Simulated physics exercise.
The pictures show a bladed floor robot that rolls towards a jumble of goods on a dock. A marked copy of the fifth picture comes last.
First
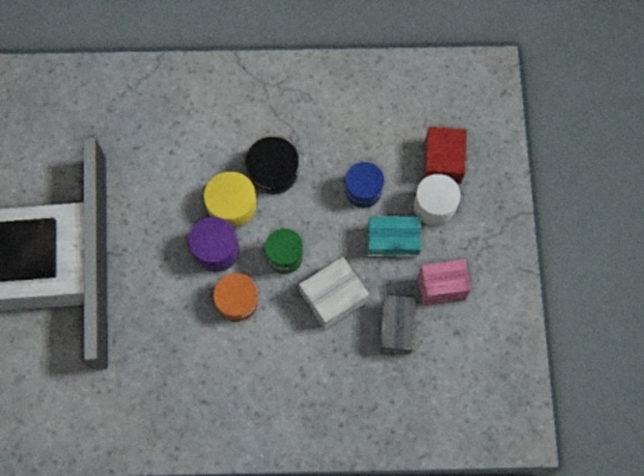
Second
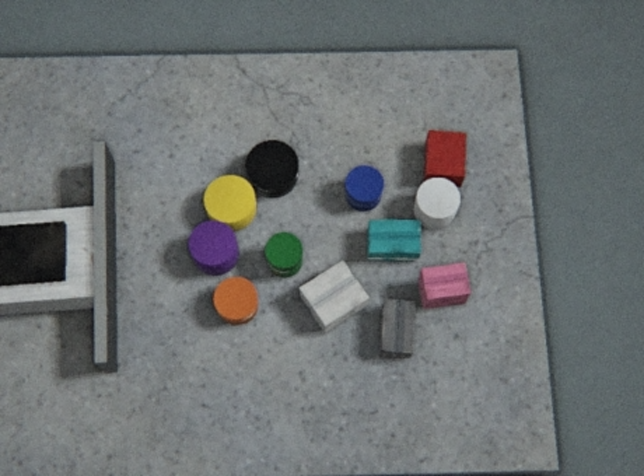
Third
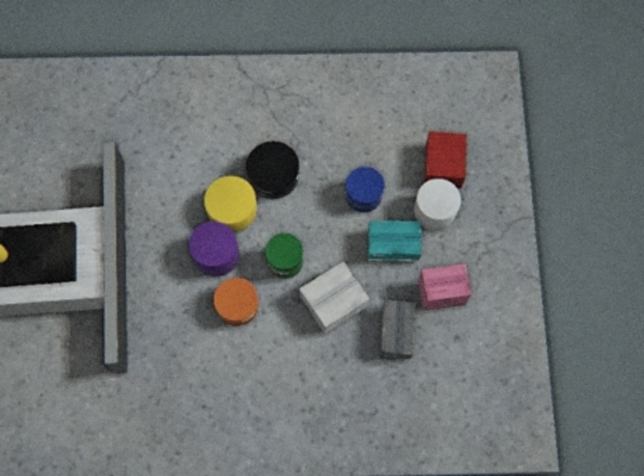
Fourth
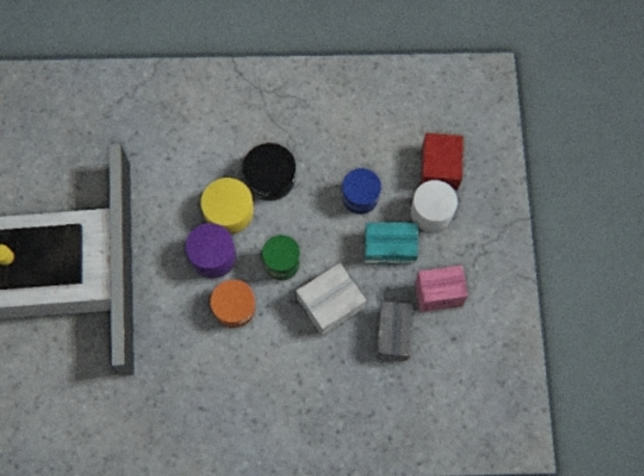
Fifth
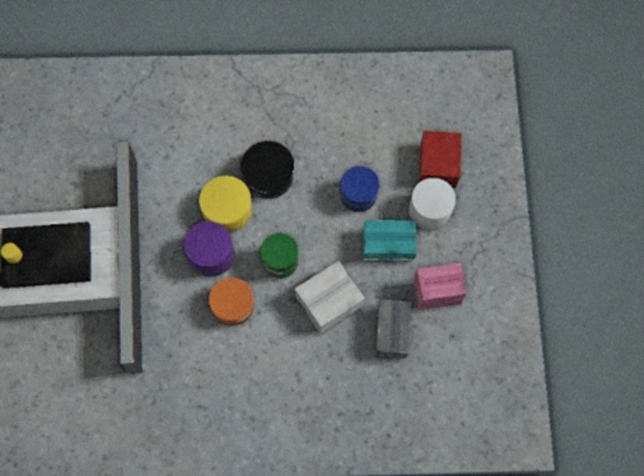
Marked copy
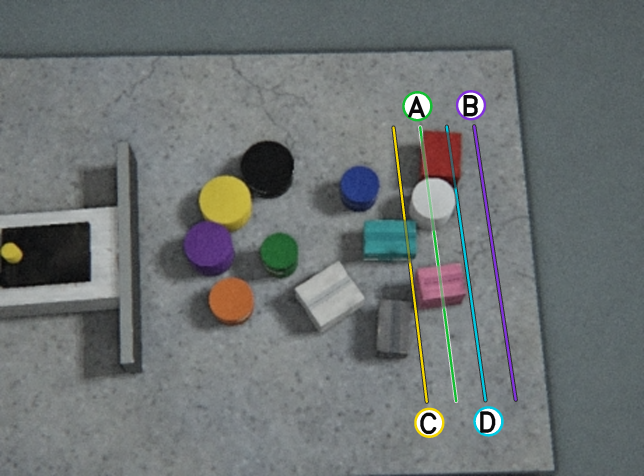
On a grey dock, a bladed robot rolls slightly right towards unmoving, colourful goods.
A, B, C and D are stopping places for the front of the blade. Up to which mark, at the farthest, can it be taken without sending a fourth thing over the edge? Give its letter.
D is the last line within the limit.
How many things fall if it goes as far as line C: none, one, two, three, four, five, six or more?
The count is none.
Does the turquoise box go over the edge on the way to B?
By then, yes.
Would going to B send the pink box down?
Yes.
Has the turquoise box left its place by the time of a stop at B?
By then, yes.
On the marked copy, A at (437, 258); B at (494, 257); C at (409, 258); D at (465, 257).
Taking D. A third of the way, robot (177, 251); black pail (289, 157); white box (334, 299).
Two thirds of the way, robot (300, 249); white canister (464, 190); red crate (453, 146).
When it is over, robot (396, 247); pink box over the edge; white canister (527, 178); one fallen.
As for the rest, A is within the limit but short; B drops four; C is within the limit but short.
